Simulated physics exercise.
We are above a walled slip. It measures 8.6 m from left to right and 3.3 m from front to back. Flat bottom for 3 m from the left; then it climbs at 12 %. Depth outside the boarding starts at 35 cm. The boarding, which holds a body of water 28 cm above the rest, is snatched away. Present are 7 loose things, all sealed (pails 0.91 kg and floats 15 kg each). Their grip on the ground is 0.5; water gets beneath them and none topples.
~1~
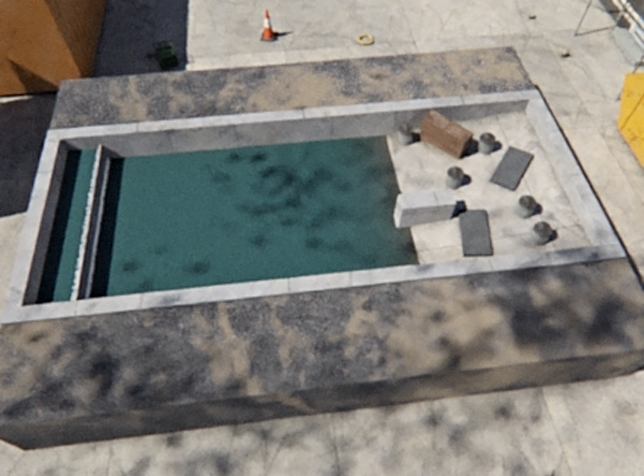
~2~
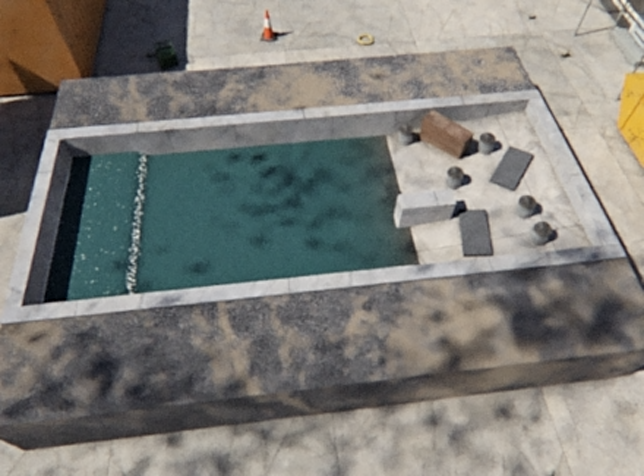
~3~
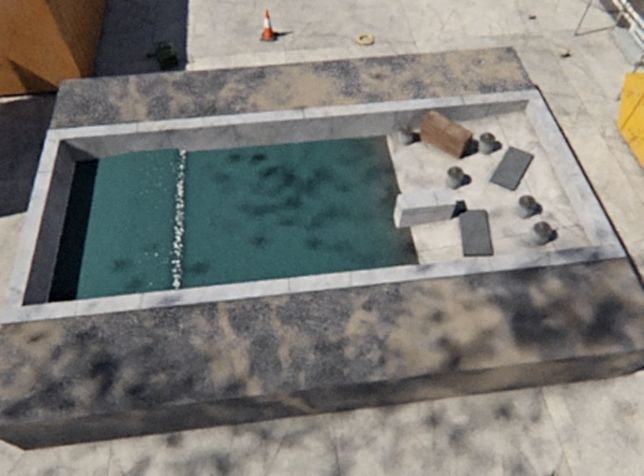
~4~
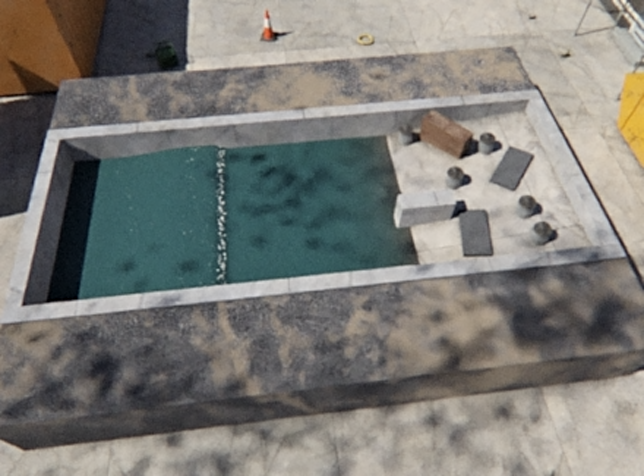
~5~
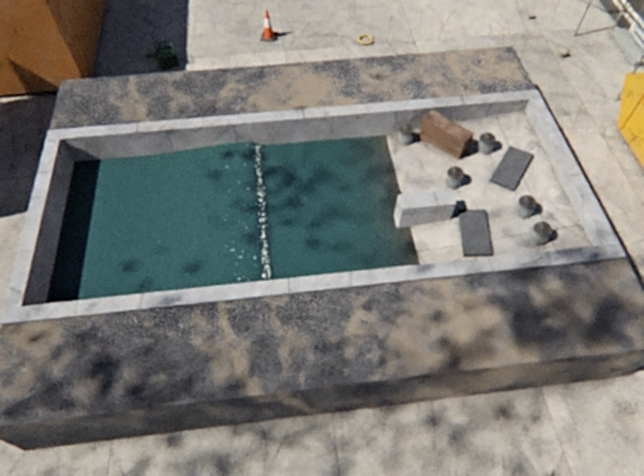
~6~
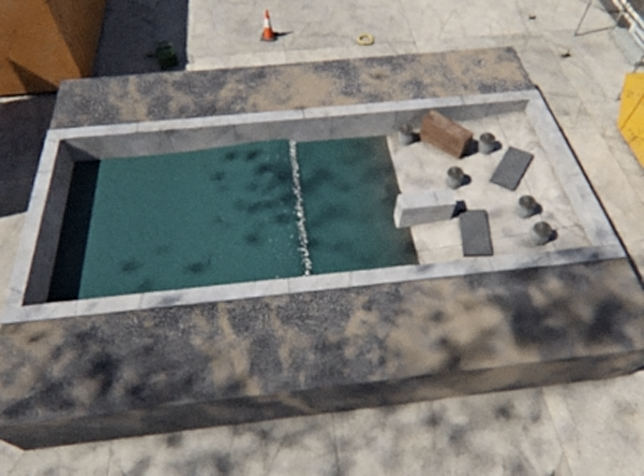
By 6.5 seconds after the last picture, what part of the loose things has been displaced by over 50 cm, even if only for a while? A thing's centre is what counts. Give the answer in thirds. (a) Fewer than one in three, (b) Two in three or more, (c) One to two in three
c.
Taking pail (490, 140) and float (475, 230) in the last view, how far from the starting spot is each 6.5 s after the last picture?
100 cm and 100 cm respectively.
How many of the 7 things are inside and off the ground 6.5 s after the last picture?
Count: 2.
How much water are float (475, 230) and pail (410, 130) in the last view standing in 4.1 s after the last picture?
About 2 and 17 cm.
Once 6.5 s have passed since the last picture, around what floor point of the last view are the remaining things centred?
(432, 190).
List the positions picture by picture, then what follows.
In the first picture, a pail at (530, 201) rests on the ground; a float at (512, 166) rests on the ground; water covers 19.3 m2; 0 of 7 have shifted.
In the second picture, a pail at (530, 201) rests on the ground; a float at (512, 166), on the bottom; 19.3 m2 under water; 0 of 7 have shifted.
In the third picture, a pail at (530, 201), on the bottom; a float at (512, 166) rests on the ground; 19.3 m2 under water; 0 of 7 have shifted.
In the fourth picture, a pail at (530, 201) rests on the ground; a float at (512, 166), on the bottom; water covers 19.3 m2; 0 of 7 have shifted.
In the fifth picture, a pail at (530, 201), on the bottom; a float at (512, 166) rests on the ground; water covers 19.3 m2; 0 of 7 have shifted.
In the sixth picture, a pail at (530, 201), on the bottom; a float at (512, 166), on the bottom; water covers 19.3 m2; 0 of 7 have shifted.
Then, 0.6 s after the last picture 0 of 7 are over 50 cm from their spots; 0 afloat.
Then, 2.1 s after the last picture 1 of 7 are over 50 cm from their spots; 2 afloat.
Then, 4.1 s after the last picture 4 of 7 are over 50 cm from their spots; 3 afloat.
Then, 6.5 s after the last picture 4 of 7 are over 50 cm from their spots, and 4 have been at some point; 2 afloat.
